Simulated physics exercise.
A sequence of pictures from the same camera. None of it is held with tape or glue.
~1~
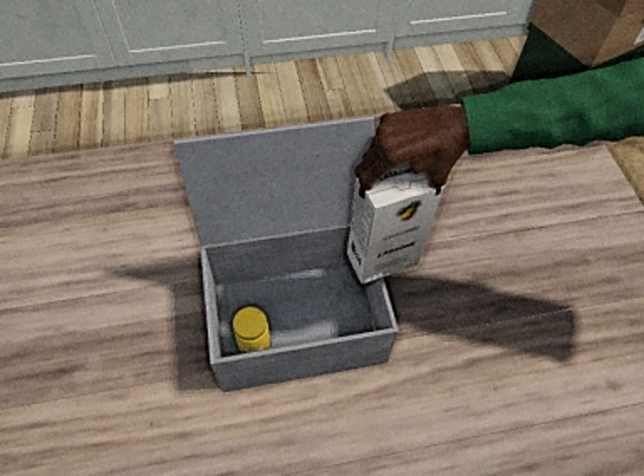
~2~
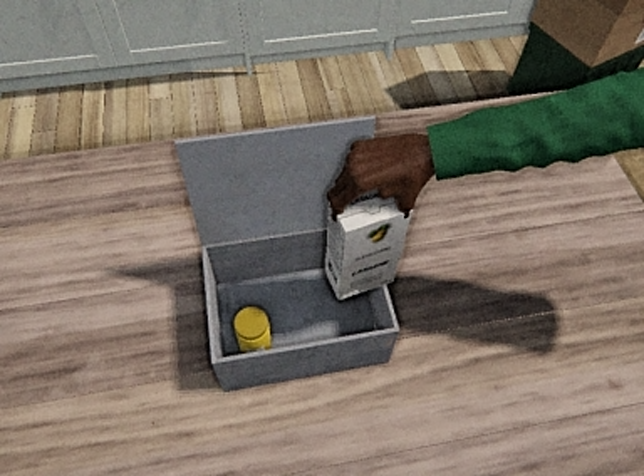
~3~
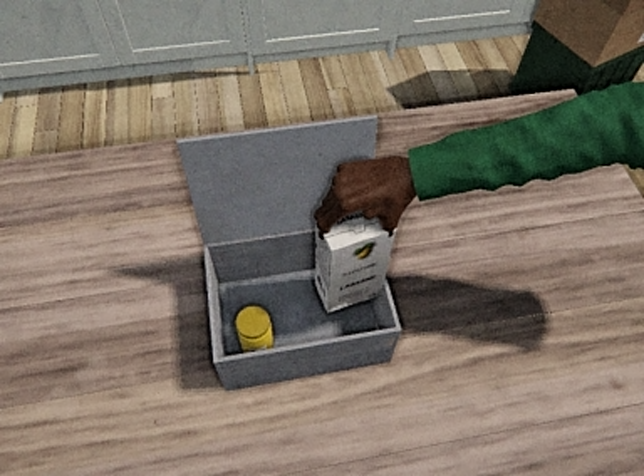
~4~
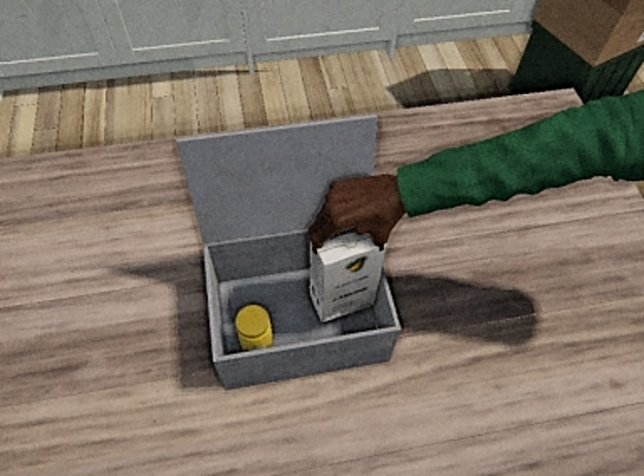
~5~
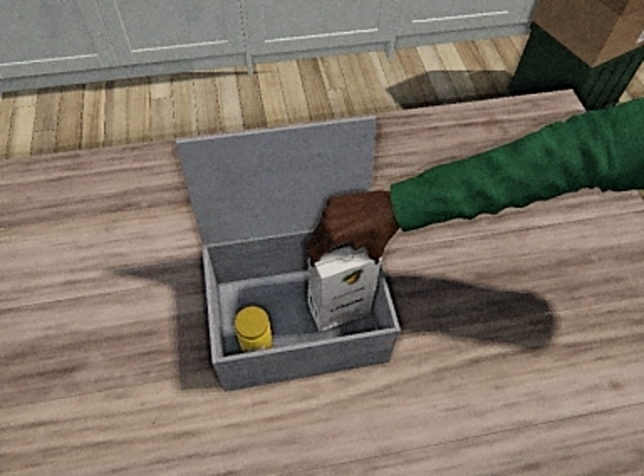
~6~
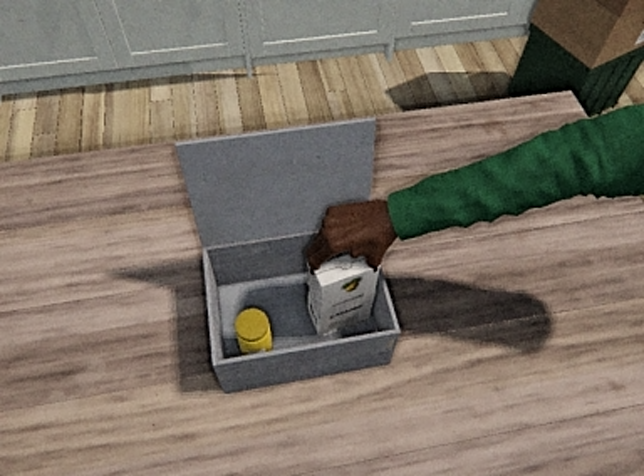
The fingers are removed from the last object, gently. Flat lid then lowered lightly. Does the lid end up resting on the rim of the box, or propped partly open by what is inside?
The lid is going to stop short.
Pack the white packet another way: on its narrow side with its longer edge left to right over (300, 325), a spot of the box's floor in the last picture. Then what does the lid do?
Well, in that case it fits down fine.
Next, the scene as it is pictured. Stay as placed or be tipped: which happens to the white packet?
It tips.
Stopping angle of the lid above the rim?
About 16°.
Then, 1.60 s later than the last frame, lid 58° above the rim.
Then, 2.00 s later than the last frame, lid 21° above the rim; white packet tilted by 32° near (354, 311).
When it is over, lid 16° above the rim; lying over in the box, white packet; yellow shaker as before. End places, in pixels of the last picture, white packet near (349, 298).
